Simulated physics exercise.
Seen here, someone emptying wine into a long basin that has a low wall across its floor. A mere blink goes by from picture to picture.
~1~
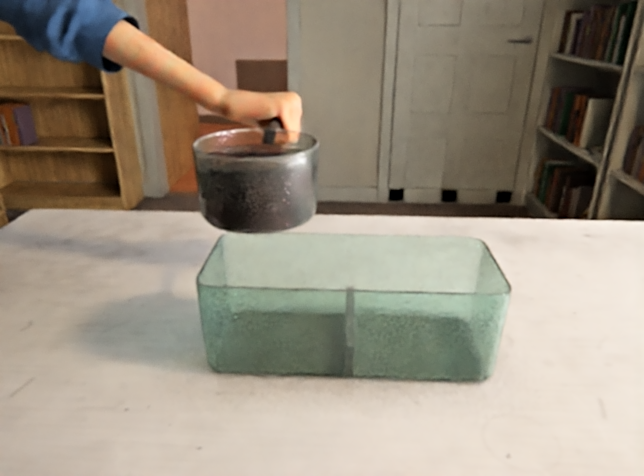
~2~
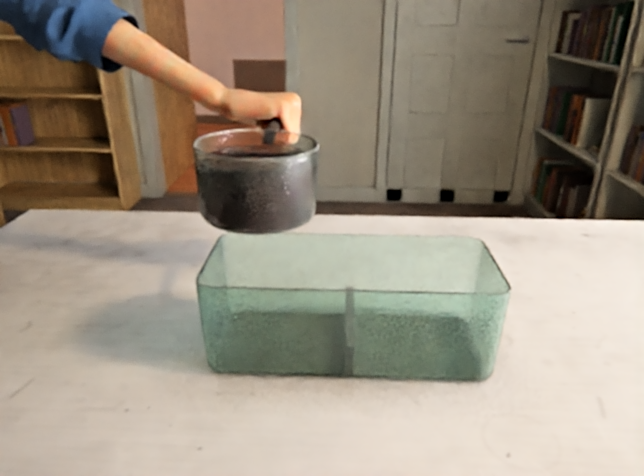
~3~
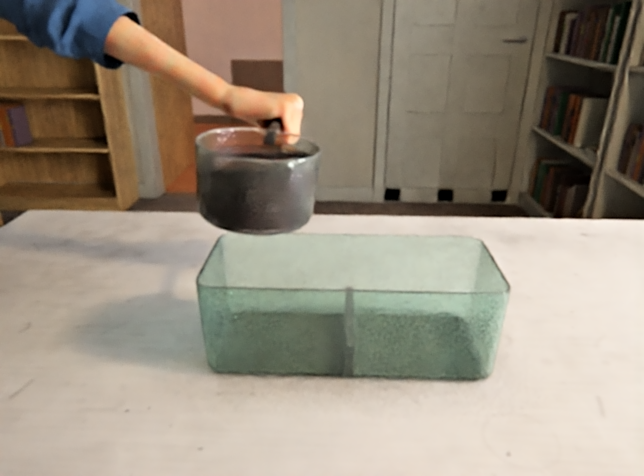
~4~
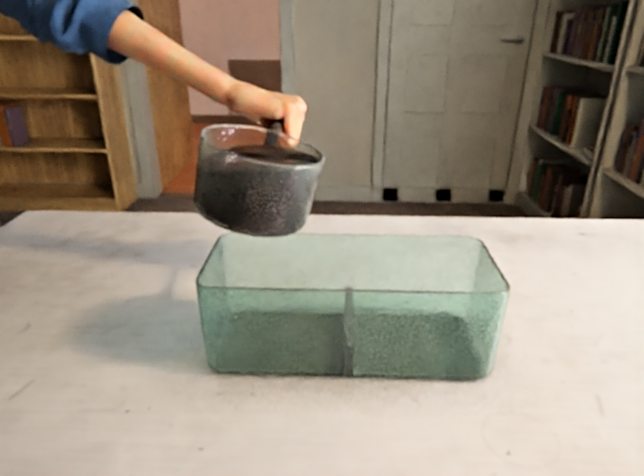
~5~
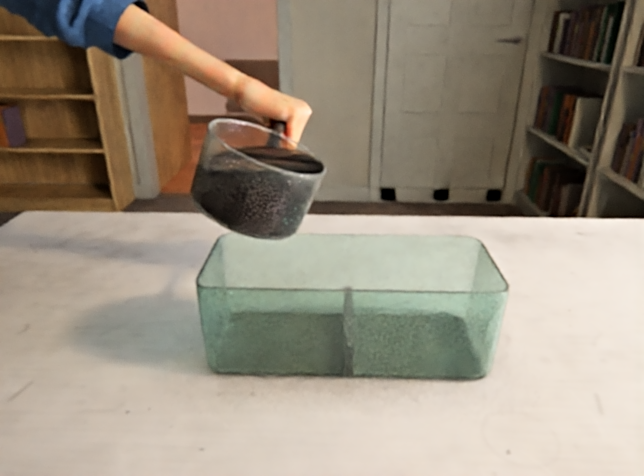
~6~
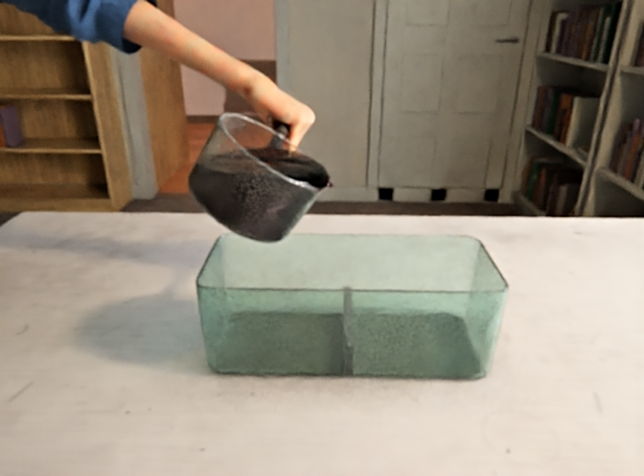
A glass pot of dark wine, held by a hand from a blue-sleeved arm, hangs level above the left side of a long green basin with a low wall across its floor. The hand then tilts it steadily to the right, and the wine reaches the lowered rim.
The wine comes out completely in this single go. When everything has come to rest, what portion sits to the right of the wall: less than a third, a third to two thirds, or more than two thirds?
A third to two thirds sits there.
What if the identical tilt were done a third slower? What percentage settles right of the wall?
Some 65 per cent.
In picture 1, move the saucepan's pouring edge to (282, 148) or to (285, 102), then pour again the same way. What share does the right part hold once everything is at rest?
About 15 per cent, then about 35 per cent.
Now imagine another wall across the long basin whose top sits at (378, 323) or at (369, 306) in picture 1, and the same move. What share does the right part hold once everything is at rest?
30 % then 25 %, approximately.
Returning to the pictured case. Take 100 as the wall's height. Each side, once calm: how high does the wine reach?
40 % left, 50 % right.
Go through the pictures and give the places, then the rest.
In the first picture, it leans 0°; its right rim is at (317, 145); the wine meets the walls at (201, 156) and (315, 158); the long basin's rim runs from (210, 257) to (497, 265); the wall's top is at (350, 314).
In the second picture, it leans 1°; its right rim is at (318, 147); the wine meets the walls at (201, 156) and (315, 159).
In the third picture, it leans 6°; its right rim is at (320, 152); the wine meets the walls at (202, 155) and (317, 160).
In the fourth picture, it leans 13°; its right rim is at (323, 161); the wine meets the walls at (203, 157) and (320, 162).
In the fifth picture, it leans 23°; its right rim is at (325, 171); the wine meets the walls at (204, 158) and (324, 165).
In the sixth picture, it leans 34°; its right rim is at (324, 184); the wine meets the walls at (201, 160) and (324, 174); 3 per cent is over the edge.
A moment on, the saucepan is tipped on its side and 34 per cent is still to pour, 7 is left of the wall and 30 right of it.
Next, the saucepan is tipped right over and 6 per cent is still to pour, 32 is left of the wall and 58 right of it.
Then the saucepan is tipped right over and 0 per cent is still to pour, 42 is left of the wall and 56 right of it.
Later the saucepan is tipped right over and 0 per cent is still to pour, 43 is left of the wall and 56 right of it.
Finally, 43 per cent lies left of the wall, 56 right of it and 0 outside.
